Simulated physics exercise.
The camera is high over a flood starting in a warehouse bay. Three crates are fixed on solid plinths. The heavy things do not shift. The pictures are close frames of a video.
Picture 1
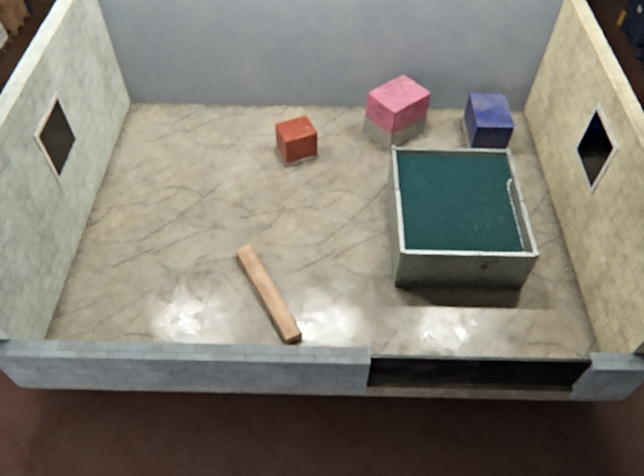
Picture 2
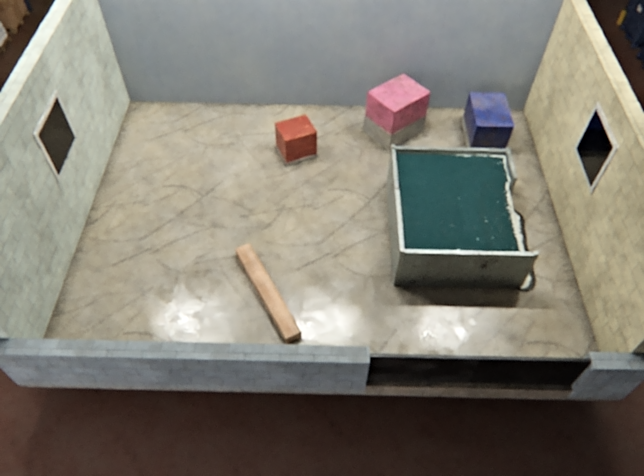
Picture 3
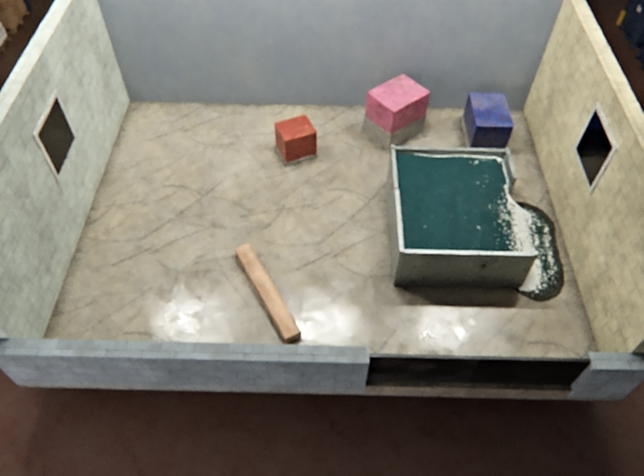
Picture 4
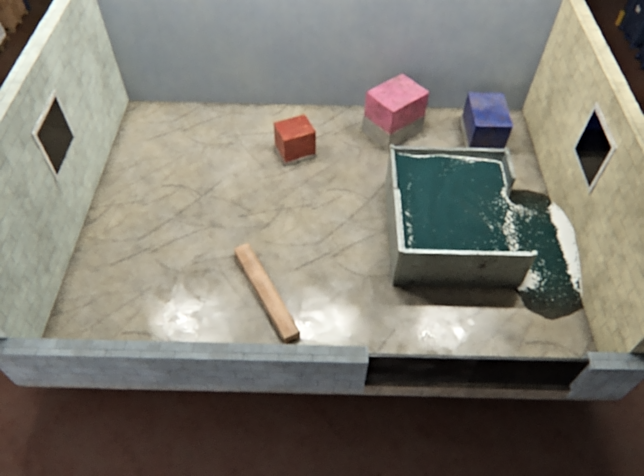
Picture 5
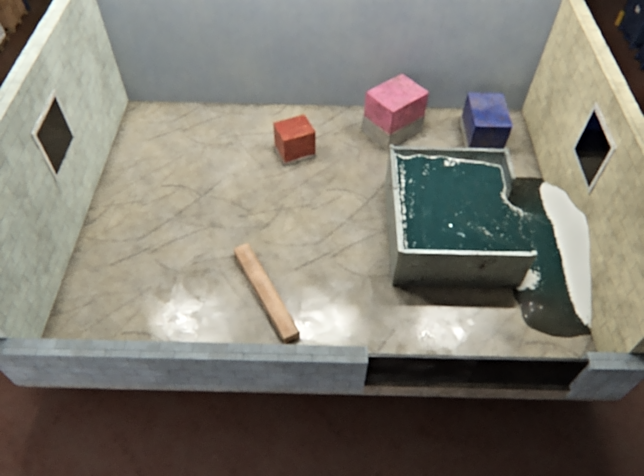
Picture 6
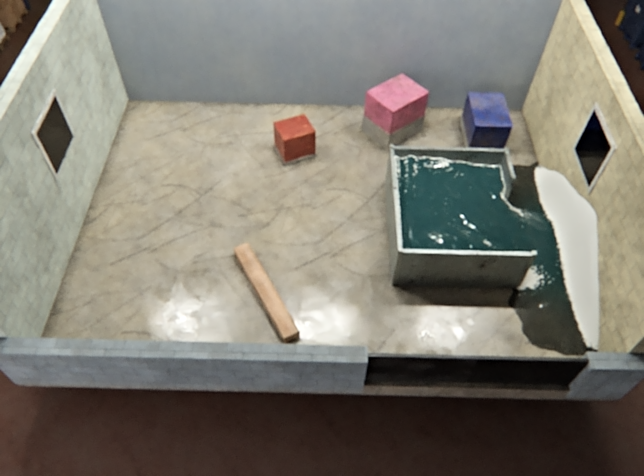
In a warehouse bay, dark green water pours from a tank's right side and spreads across the floor.
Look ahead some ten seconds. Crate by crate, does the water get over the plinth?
In the end: The pink crate keeps dry; the red crate is soaked; the blue crate is soaked.
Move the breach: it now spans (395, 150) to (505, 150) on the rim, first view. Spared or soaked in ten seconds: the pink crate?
In short: Pink takes water.
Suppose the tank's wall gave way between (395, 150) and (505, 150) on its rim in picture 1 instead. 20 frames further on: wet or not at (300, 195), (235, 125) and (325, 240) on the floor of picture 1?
As listed: Covered, flooded, dry.
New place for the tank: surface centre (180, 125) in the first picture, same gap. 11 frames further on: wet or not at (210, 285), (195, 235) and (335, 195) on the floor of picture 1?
One after the other: Free of water, free of water, wet.
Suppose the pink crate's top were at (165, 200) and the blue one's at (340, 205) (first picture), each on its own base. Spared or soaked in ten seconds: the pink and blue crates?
Then: The pink crate stays dry, the blue crate is safe.
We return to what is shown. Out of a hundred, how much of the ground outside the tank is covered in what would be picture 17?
Some 30 per cent.
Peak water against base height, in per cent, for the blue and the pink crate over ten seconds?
In turn 190 and 50 per cent.
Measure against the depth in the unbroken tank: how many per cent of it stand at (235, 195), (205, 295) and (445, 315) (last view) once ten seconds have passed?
About 8, 2 and 6 per cent.
A moment on, water covers 15 % of the floor; the pink crate not reached, the red crate not reached, the blue crate water round its plinth.
Next, water covers 30 % of the floor; the pink crate water round its plinth, the red crate not reached, the blue crate water round its plinth.
Then, water covers 55 % of the floor; the pink crate water round its plinth, the red crate water round its plinth, the blue crate water round its plinth.
Later, water covers 90 % of the floor; the pink crate water round its plinth, the red crate water round its plinth, the blue crate water round its plinth.
In the end, water covers 95 % of the floor; the pink crate stayed above the water, the red crate was topped, the blue crate was topped.
